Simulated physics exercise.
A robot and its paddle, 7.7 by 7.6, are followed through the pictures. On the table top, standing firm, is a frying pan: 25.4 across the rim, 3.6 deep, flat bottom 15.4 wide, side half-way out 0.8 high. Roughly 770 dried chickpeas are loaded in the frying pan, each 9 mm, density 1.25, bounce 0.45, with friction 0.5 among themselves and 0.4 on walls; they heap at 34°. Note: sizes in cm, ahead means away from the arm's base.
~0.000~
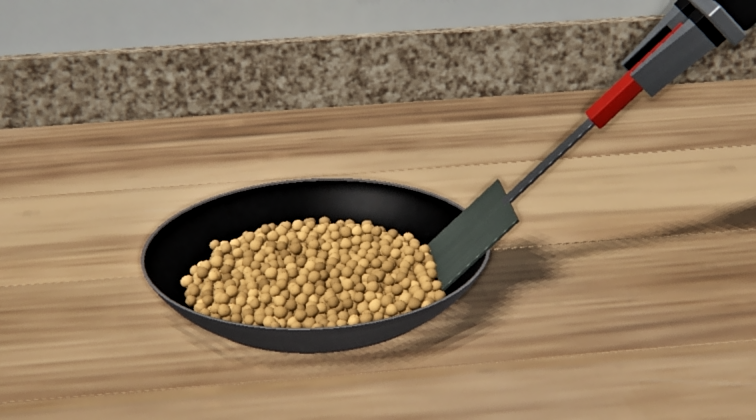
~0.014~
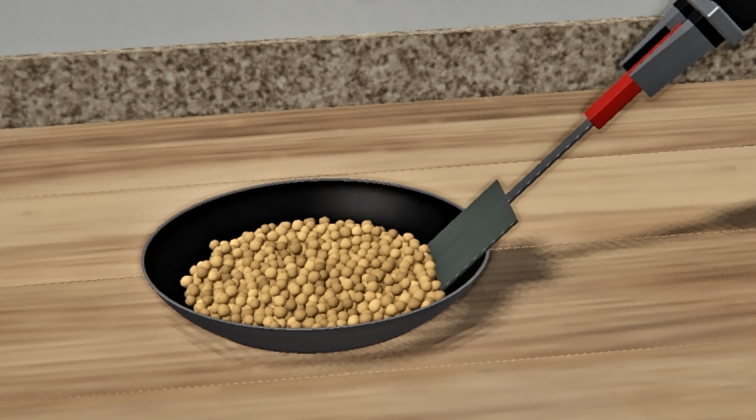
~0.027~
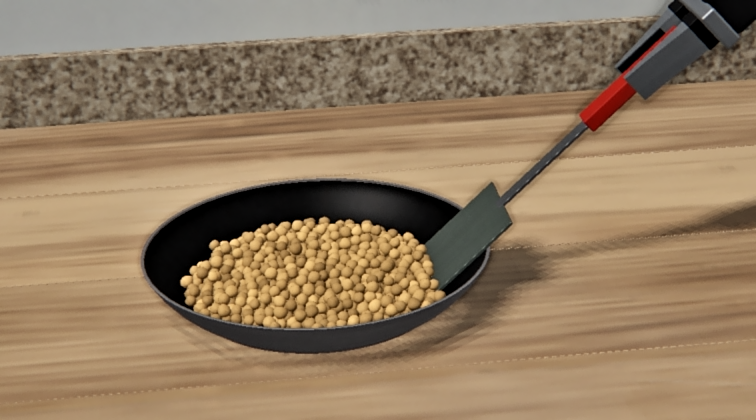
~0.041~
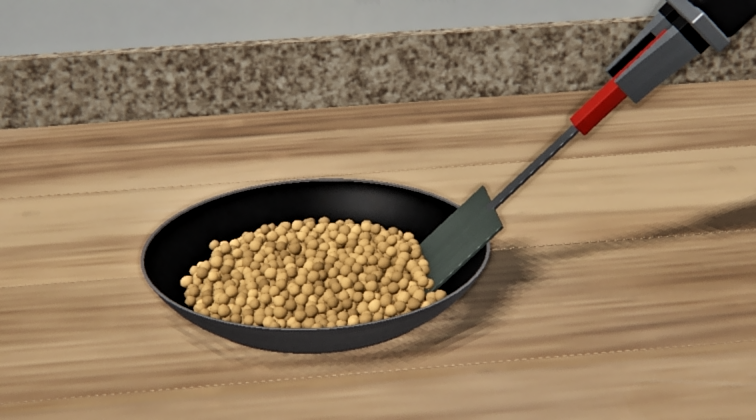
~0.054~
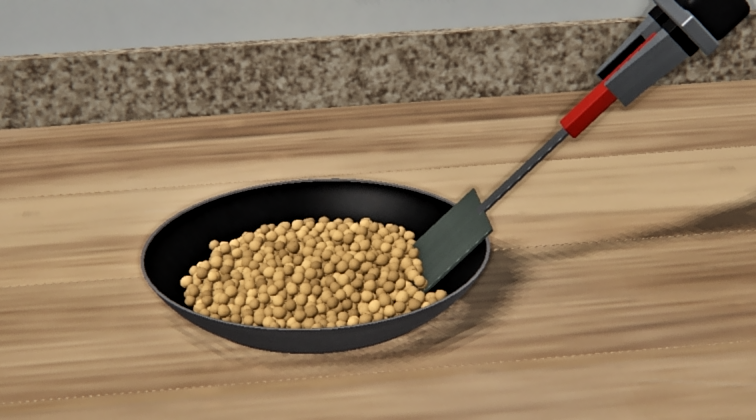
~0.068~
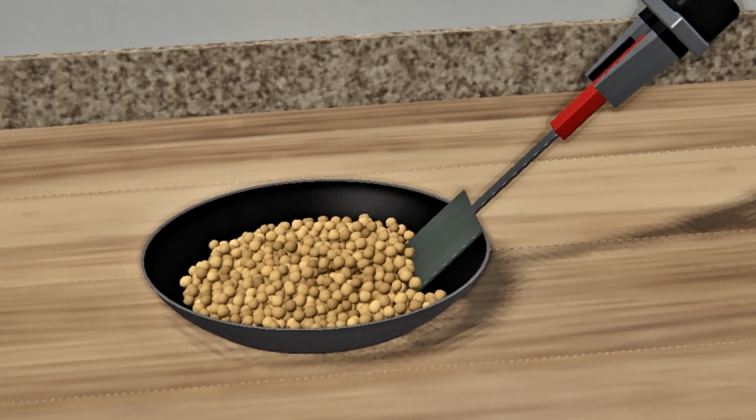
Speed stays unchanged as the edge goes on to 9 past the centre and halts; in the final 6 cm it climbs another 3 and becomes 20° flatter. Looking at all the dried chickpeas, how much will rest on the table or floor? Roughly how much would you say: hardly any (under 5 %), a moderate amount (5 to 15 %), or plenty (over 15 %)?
I'd say a moderate amount.
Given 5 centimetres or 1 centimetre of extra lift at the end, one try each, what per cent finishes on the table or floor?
Result: Approx. 10 % and 5 %, one try each.
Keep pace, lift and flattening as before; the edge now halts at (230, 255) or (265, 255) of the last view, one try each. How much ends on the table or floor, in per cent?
Estimates, in order: 0 % and 0 %.
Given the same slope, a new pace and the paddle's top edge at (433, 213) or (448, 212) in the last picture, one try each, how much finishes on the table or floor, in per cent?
Roughly 25 and 25 percent.
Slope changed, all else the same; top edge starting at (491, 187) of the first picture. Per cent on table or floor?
I'd estimate around 10 per cent.
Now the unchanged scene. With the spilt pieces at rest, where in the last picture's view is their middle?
Close to (84, 297) in pixels.
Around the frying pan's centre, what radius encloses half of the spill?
It works out to near 18 cm.
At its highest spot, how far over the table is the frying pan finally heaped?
Close to 5.0 centimetres high.
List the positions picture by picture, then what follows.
Paddle top edge at (508, 199), sloping 43°; upper third of the load around (318, 267), from x 185 to 440, top at y 220; 770 in the frying pan, in the first picture.
Paddle top edge at (507, 200), sloping 43°; upper third of the load around (318, 267), from x 185 to 440, top at y 225, in the second picture.
Paddle top edge at (502, 202), sloping 43°; upper third of the load around (318, 266), from x 185 to 440, top at y 225, in the third picture.
Paddle top edge at (493, 206), sloping 43°; upper third of the load around (323, 265), from x 185 to 440, top at y 225, in the fourth picture.
Paddle top edge at (483, 208), sloping 43°; upper third of the load around (328, 265), from x 185 to 440, top at y 220, in the fifth picture.
Paddle top edge at (473, 210), sloping 43°; upper third of the load around (327, 263), from x 185 to 440, top at y 220; 770 in the frying pan, in the sixth picture.
By 0.17 s, sloping 43°, highest piece 4 above the table; 770 in the frying pan.
By 0.27 s, sloping 36°, highest piece 5 above the table; 770 in the frying pan.
By 0.53 s, sloping 23°, highest piece 5 above the table; 706 in the frying pan, 62 on the table or floor, 2 on the blade or in flight.
By 1.58 s, sloping 23°, highest piece 4 above the table; 701 in the frying pan, 69 on the table or floor.
Final count, 701 in the frying pan, 69 on the table or floor. That is 9 % on the table or floor.
